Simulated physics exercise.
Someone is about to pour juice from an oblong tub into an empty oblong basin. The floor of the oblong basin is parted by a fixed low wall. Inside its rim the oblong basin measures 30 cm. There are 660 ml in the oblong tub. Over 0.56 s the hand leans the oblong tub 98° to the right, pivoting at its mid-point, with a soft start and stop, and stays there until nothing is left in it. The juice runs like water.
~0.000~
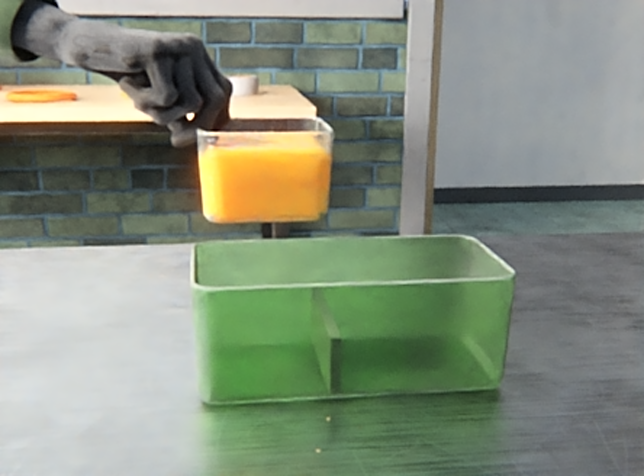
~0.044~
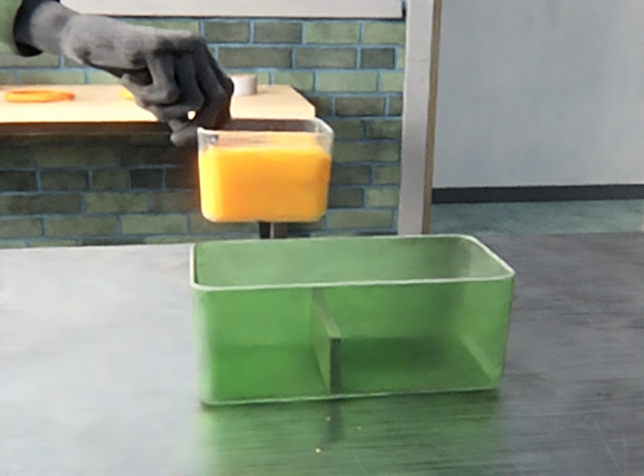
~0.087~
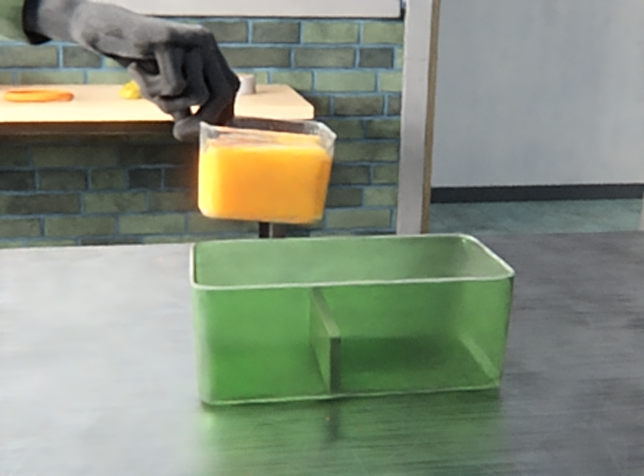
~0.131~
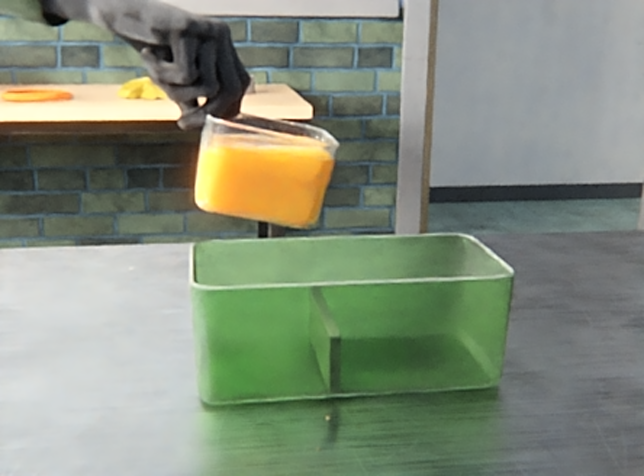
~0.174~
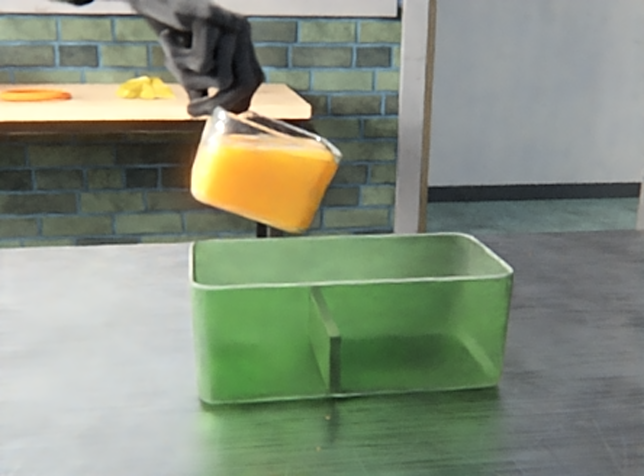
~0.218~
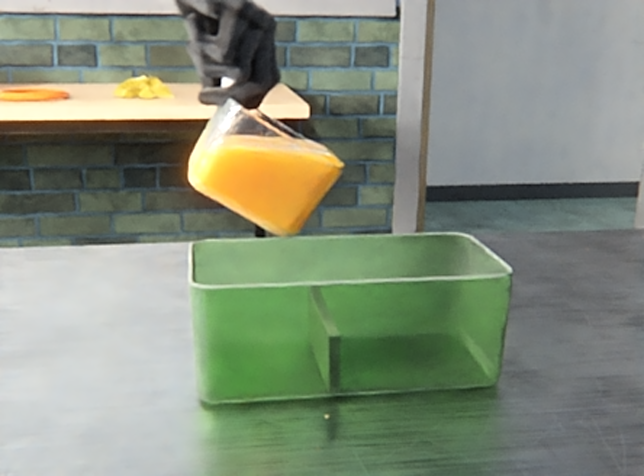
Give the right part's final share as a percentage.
Roughly 96 per cent is past the wall.
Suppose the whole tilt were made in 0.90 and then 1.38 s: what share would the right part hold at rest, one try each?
First 95, then 95 per cent.
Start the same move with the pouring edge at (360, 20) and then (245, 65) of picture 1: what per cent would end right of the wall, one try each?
In turn about 90 and 30 per cent.
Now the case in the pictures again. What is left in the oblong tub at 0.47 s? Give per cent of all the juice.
About 38 per cent.
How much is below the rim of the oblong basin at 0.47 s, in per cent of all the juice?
Some 34 per cent.
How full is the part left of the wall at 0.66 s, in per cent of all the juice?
Near 1 in a hundred.
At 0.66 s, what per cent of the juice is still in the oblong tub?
About 10 per cent.
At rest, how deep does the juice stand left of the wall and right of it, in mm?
Some 2 mm on the left and 28 mm on the right.
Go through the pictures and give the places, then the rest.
Tilt 0°; pouring edge (326, 127); surface from (203, 144) to (322, 143); the oblong basin's rim runs from (193, 266) to (493, 256); the wall's top is at (325, 313), in the first picture.
Tilt 2°; pouring edge (326, 128); surface from (203, 144) to (322, 143), in the second picture.
Tilt 6°; pouring edge (328, 133); surface from (204, 142) to (324, 144), in the third picture.
Tilt 13°; pouring edge (331, 140); surface from (206, 142) to (326, 146), in the fourth picture.
Tilt 22°; pouring edge (333, 151); surface from (205, 144) to (330, 147), in the fifth picture.
Tilt 32°; pouring edge (334, 164); surface from (202, 144) to (335, 153); 1 per cent is over the edge, in the sixth picture.
After 0.47 s the tilt is 92° and 38 per cent is still to pour, 0 is left of the wall and 35 right of it.
After 0.66 s the tilt is 98° and 10 per cent is still to pour, 1 is left of the wall and 84 right of it.
After 0.85 s the tilt is 98° and 2 per cent is still to pour, 3 is left of the wall and 93 right of it.
After 1.06 s the tilt is 98° and 0 per cent is still to pour, 4 is left of the wall and 95 right of it.
In the end 4 per cent lies left of the wall, 96 right of it and 1 outside.
